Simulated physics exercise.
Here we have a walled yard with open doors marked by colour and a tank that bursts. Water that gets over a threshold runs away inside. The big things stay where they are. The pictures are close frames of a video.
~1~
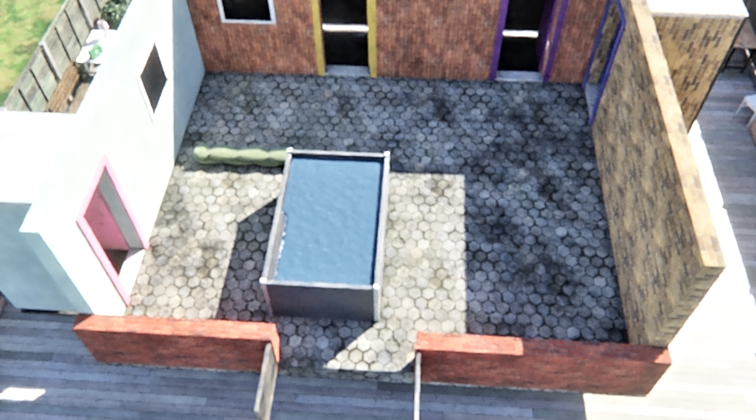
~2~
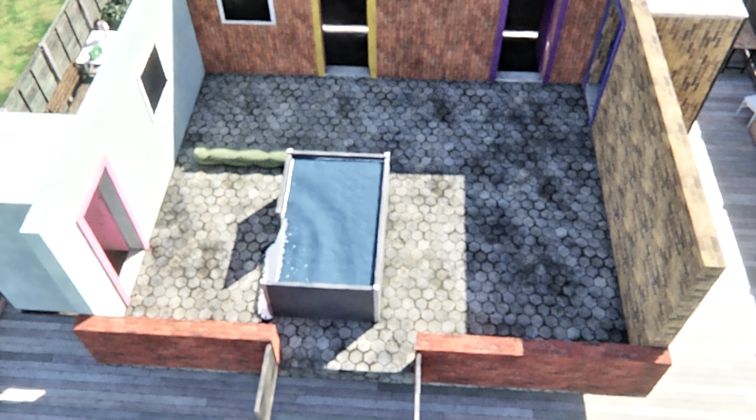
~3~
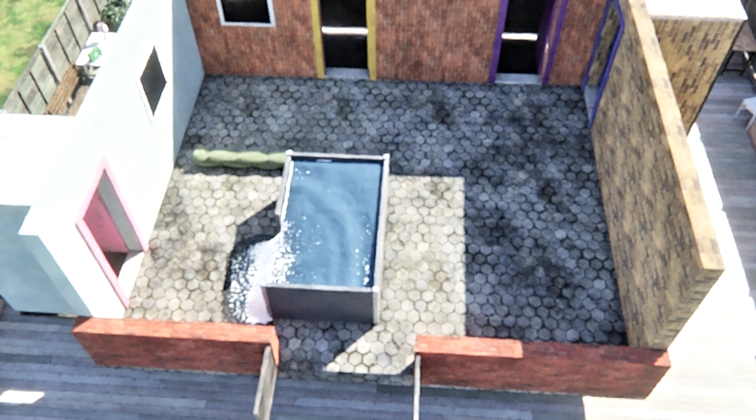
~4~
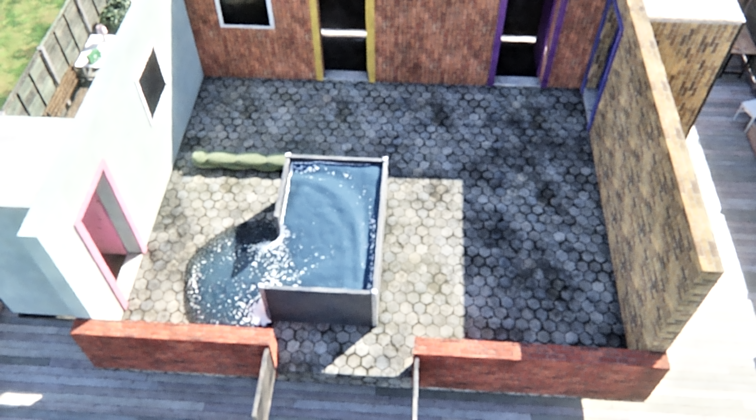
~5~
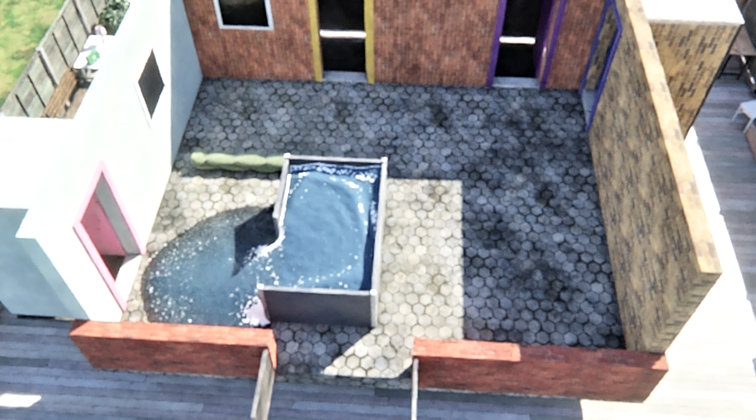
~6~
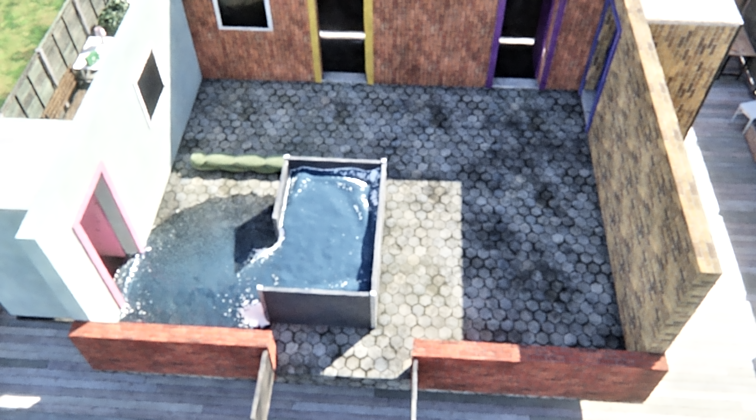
Walled courtyard with a raised tank of still water, then water pouring out its left side and spreading left across the paving.
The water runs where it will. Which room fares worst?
The pink door.
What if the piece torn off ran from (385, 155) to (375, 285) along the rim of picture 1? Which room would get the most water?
That is the purple door.
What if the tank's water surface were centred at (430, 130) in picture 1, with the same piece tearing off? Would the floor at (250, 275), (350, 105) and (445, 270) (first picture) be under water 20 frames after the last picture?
One after the other: Under water, under water, not flooded.
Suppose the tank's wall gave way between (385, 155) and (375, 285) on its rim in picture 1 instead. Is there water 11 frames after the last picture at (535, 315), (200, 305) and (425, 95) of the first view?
In turn: Wet, free of water, clear.
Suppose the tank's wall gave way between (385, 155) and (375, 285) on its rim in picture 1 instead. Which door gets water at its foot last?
The one in pink.
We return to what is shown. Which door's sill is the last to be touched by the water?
The one in blue.
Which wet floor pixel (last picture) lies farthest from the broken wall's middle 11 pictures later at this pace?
At about (202, 82).
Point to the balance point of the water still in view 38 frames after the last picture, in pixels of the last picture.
I would point to (271, 222).
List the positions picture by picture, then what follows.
The first picture shows still water in the tank at (330, 217).
In the second picture, water pours out at (279, 269) and has run to (268, 319).
In the third picture, water pours out at (278, 271) and has run to (249, 243).
In the fourth picture, the front is at (194, 261), out from the gap at (277, 275).
In the fifth picture, the front is at (149, 270), out from the gap at (276, 275).
In the sixth picture, the front is at (111, 298), out from the gap at (275, 276).
A moment on, water covers 15 % of the floor; purple door not reached, blue door not reached, yellow door not reached, pink door a lot in.
Next, water covers 20 % of the floor; purple door not reached, blue door not reached, yellow door not reached, pink door a lot in.
Then, water covers 30 % of the floor; purple door not reached, blue door not reached, yellow door not reached, pink door a lot in.
Later, water covers 60 % of the floor; purple door not reached, blue door not reached, yellow door wet at the sill, nothing in, pink door a lot in.
In the end, water covers 90 % of the floor; purple door wet at the sill, nothing in, blue door wet at the sill, nothing in, yellow door wet at the sill, nothing in, pink door a lot in; the pink door has let in the most.
